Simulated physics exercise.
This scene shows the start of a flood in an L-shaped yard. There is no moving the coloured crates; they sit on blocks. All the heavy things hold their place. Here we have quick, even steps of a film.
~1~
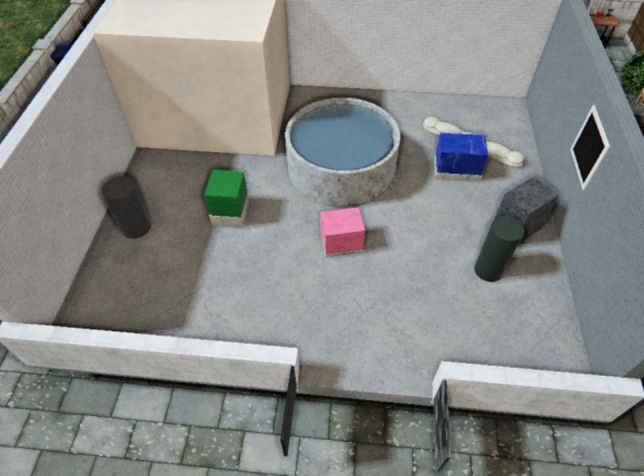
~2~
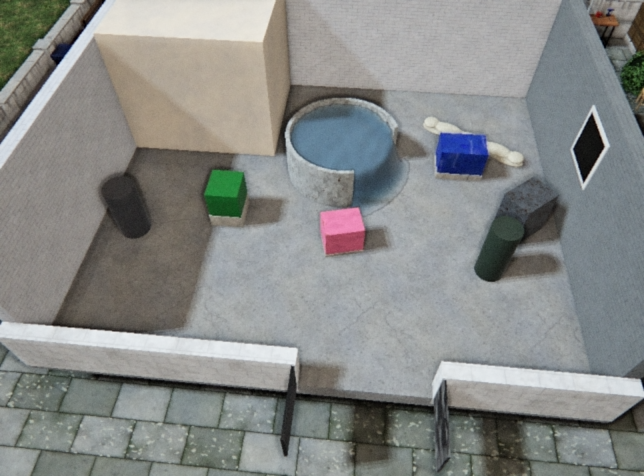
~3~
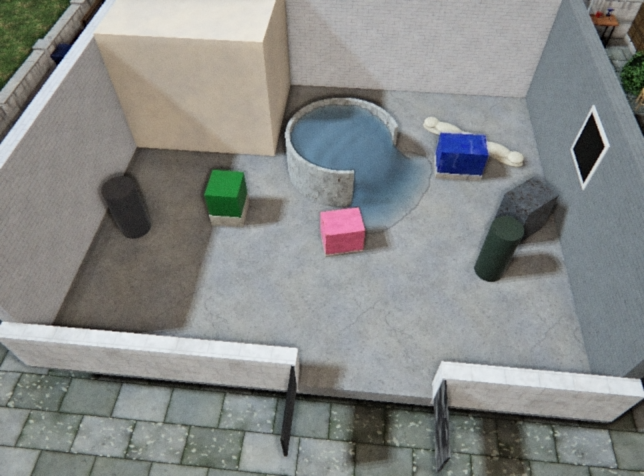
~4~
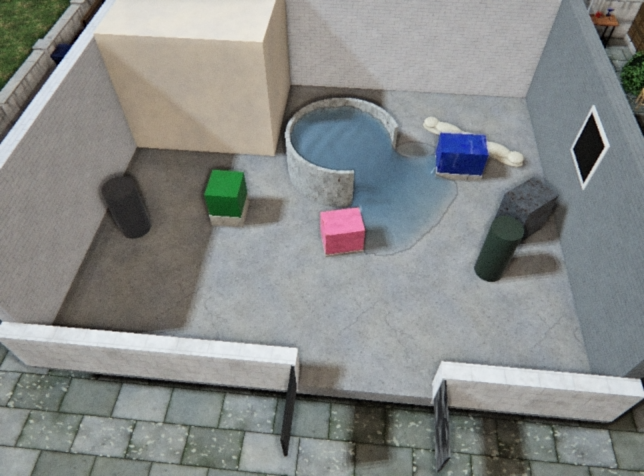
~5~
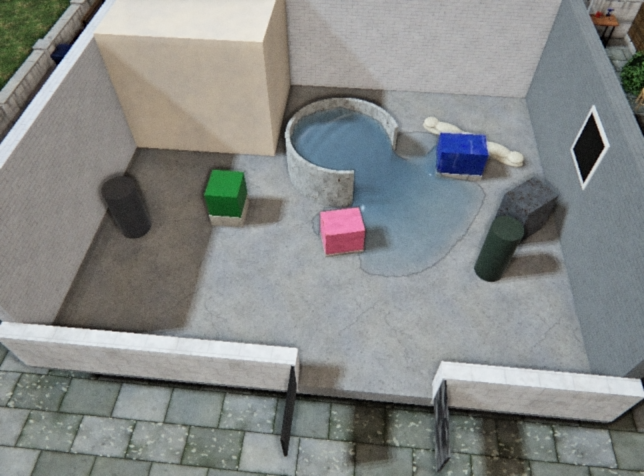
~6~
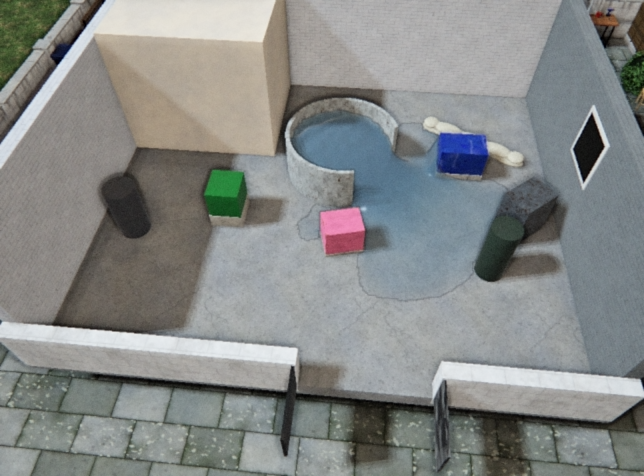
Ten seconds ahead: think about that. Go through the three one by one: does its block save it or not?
Most likely the green crate remains untouched, most likely the pink crate gets water on it, most likely the blue crate gets water on it.
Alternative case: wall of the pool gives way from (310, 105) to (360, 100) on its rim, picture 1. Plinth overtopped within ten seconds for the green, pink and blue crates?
The green crate never gets wet; the pink crate is flooded; the blue crate never gets wet.
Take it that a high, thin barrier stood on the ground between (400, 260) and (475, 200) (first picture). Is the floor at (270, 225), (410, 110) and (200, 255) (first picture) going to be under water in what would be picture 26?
Outcome by spot, in order - watered, watered, unwatered.
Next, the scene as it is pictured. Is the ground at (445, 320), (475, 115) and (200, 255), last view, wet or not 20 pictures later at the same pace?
Taking the three spots one by one, I'd call them drenched, drenched and clear.
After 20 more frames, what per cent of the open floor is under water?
That works out at 50 %.
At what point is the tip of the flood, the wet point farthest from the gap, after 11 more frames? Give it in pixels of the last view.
About at (595, 397).
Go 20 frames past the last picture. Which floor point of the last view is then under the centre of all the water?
Roughly (450, 227).
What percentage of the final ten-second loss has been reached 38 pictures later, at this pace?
It comes to around 70 per cent.
A moment on, water covers 35 % of the floor; the green crate not reached, the pink crate water round its plinth, the blue crate water round its plinth.
Next, water covers 45 % of the floor; the green crate water round its plinth, the pink crate water round its plinth, the blue crate water round its plinth.
Then, water covers 50 % of the floor; the green crate water round its plinth, the pink crate water round its plinth, the blue crate water round its plinth.
Later, water covers 70 % of the floor; the green crate water round its plinth, the pink crate water round its plinth, the blue crate water round its plinth.
In the end, water covers 90 % of the floor; the green crate stayed above the water, the pink crate was topped, the blue crate was topped.
